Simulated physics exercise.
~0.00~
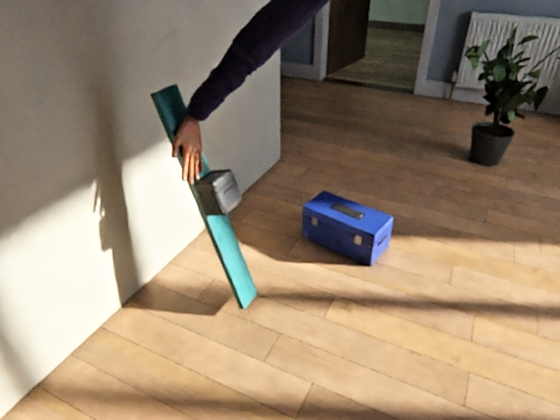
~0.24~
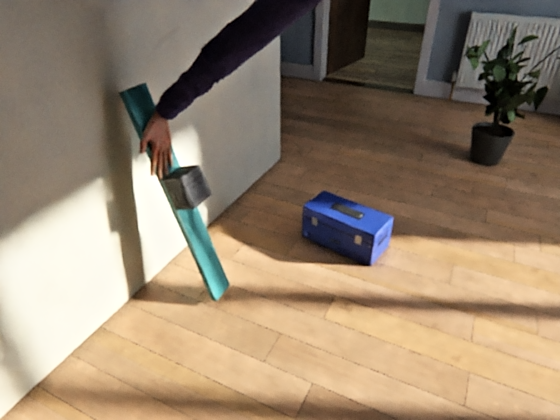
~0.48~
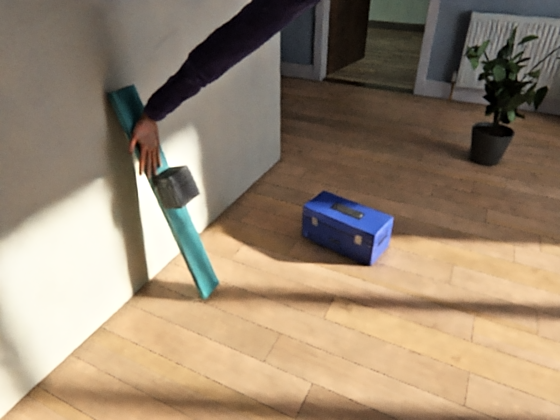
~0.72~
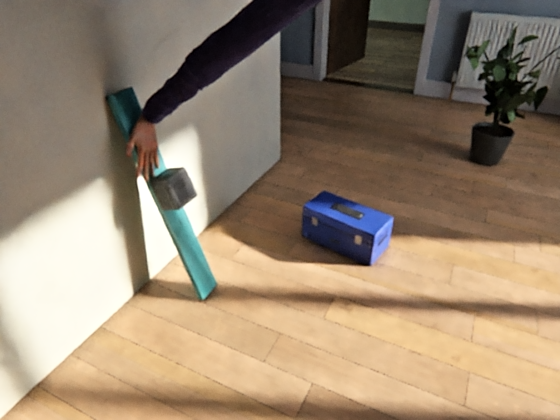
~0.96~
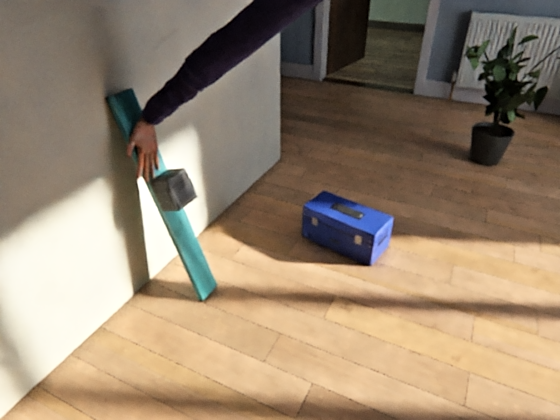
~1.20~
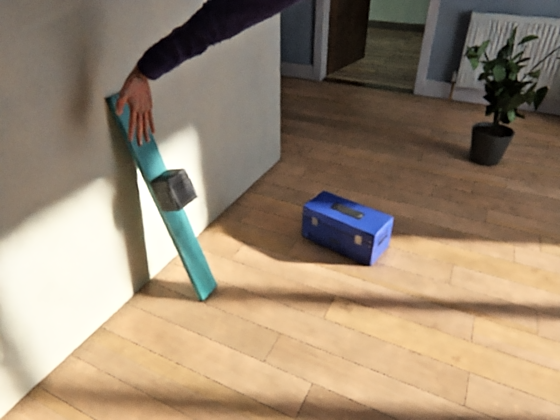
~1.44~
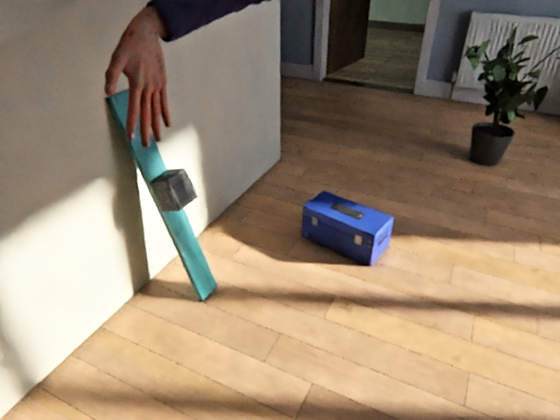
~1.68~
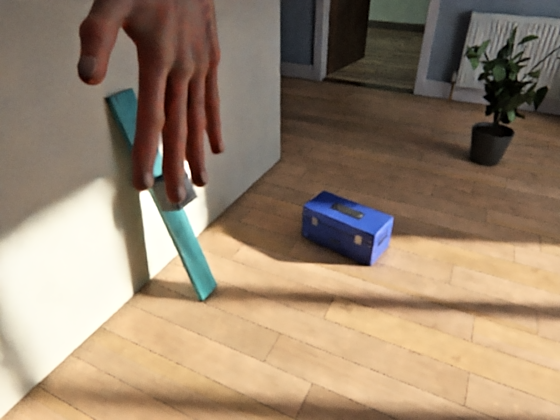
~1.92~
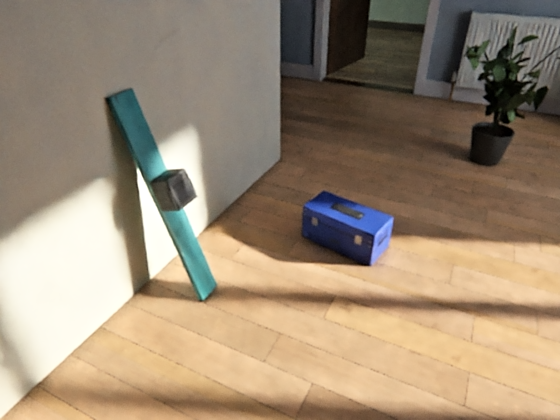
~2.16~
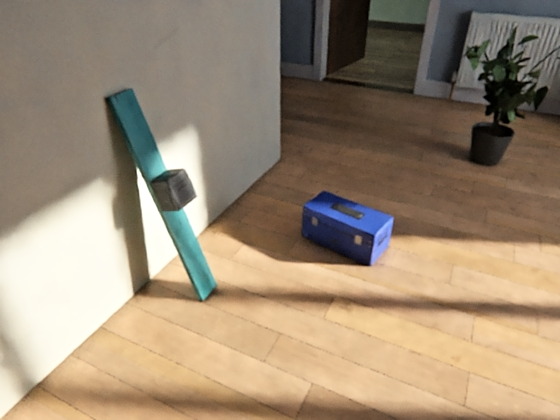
At first, a hand in a dark purple sleeve holds a long turquoise plank, with a dark grey block on its front, near a pale wall in a sunlit room. The hand moves the plank left until its top rests against the wall and its foot stands on the wooden floor. It stays there a moment, steadying the plank, then lets go and draws back, passing large across the view before leaving. The plank does not slip, and the block stays on it. At the end, the plank still leans, while the blue toolbox sits unmoved on the floor.
